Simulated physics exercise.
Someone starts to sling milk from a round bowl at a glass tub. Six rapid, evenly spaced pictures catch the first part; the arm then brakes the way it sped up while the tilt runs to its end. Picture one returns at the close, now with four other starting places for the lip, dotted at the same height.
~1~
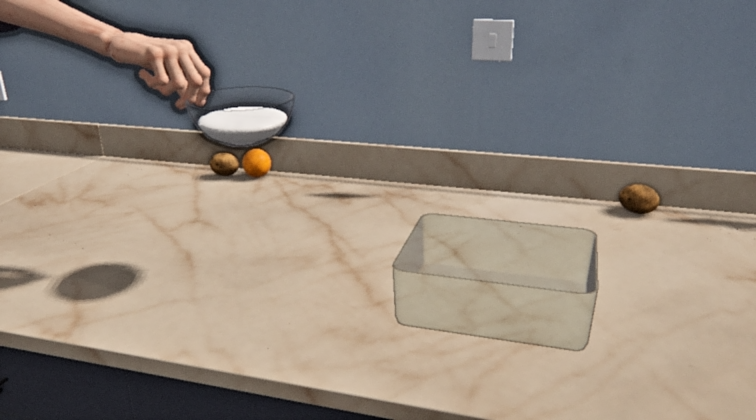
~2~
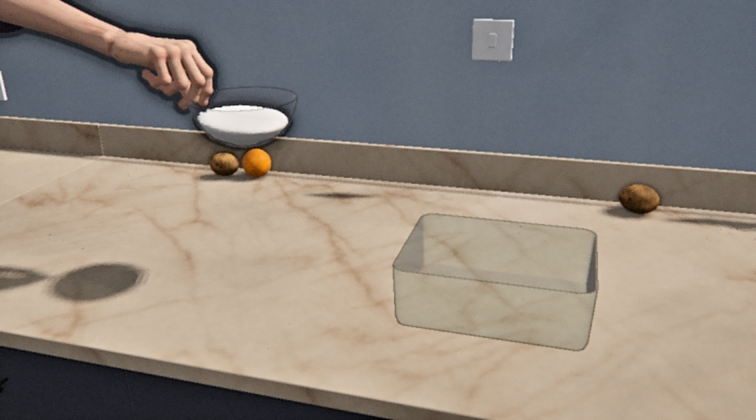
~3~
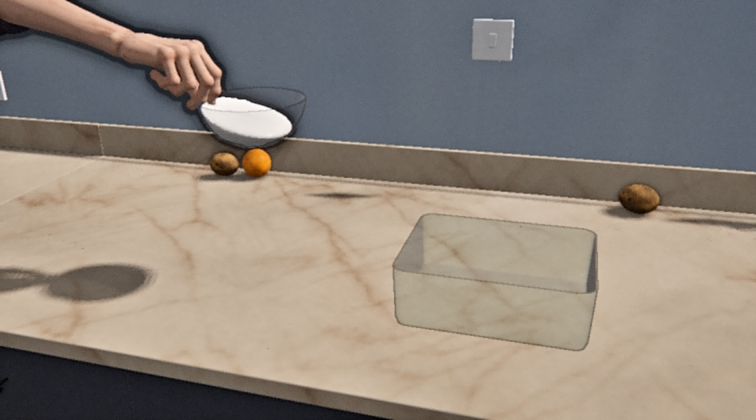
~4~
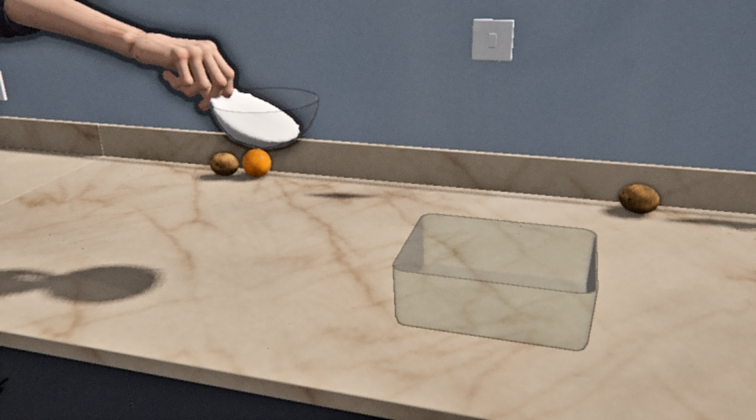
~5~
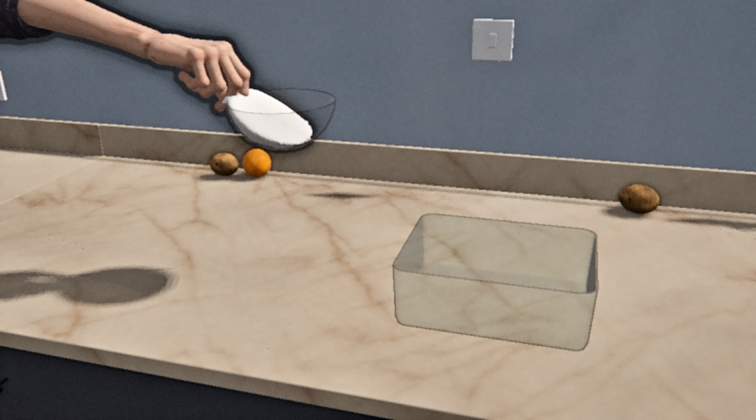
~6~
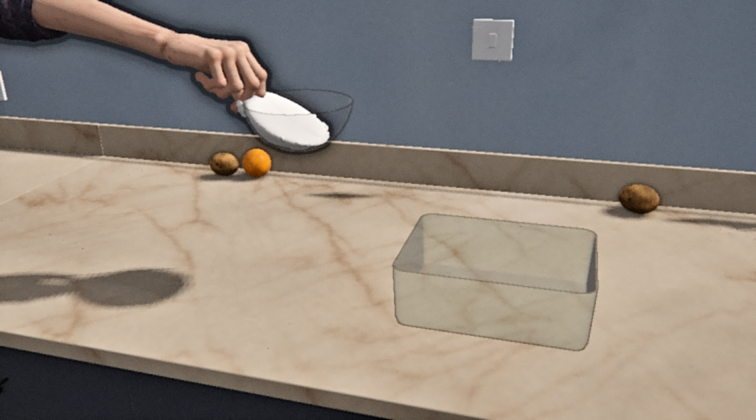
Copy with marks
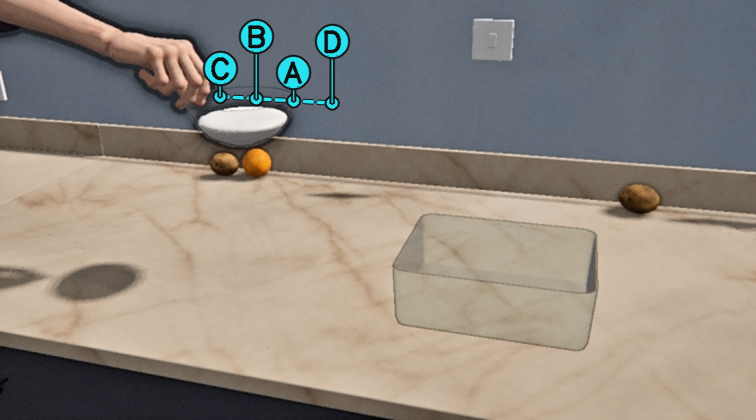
A hand reaching in from the upper left holds a clear round bowl of white milk above a beige marble counter, seen from slightly above against a blue-grey wall. Two brown fruits and an orange sit near the backsplash, with a clear rectangular tub right of centre. The bowl barely moves at first, then glides rightward as the milk slants inside, while the camera stays still.
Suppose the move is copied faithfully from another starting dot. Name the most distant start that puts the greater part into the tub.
B is the one.
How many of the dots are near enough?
Three of them.
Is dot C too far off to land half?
Yes, that goes wrong.
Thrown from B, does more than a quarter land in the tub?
Yes, it does.
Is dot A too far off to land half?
No.
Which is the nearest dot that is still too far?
That is dot C.
On the marked copy, A at (293, 100); B at (256, 98); C at (220, 96); D at (332, 103).
Choosing A, about 80 % lands in the tub, 11 % falls short and 9 % goes beside or beyond.
Choosing B, about 62 % lands in the tub, 29 % falls short and 8 % goes beside or beyond.
Choosing C, about 34 % lands in the tub, 60 % falls short and 5 % goes beside or beyond.
Choosing D, about 85 % lands in the tub, 6 % falls short and 9 % goes beside or beyond.
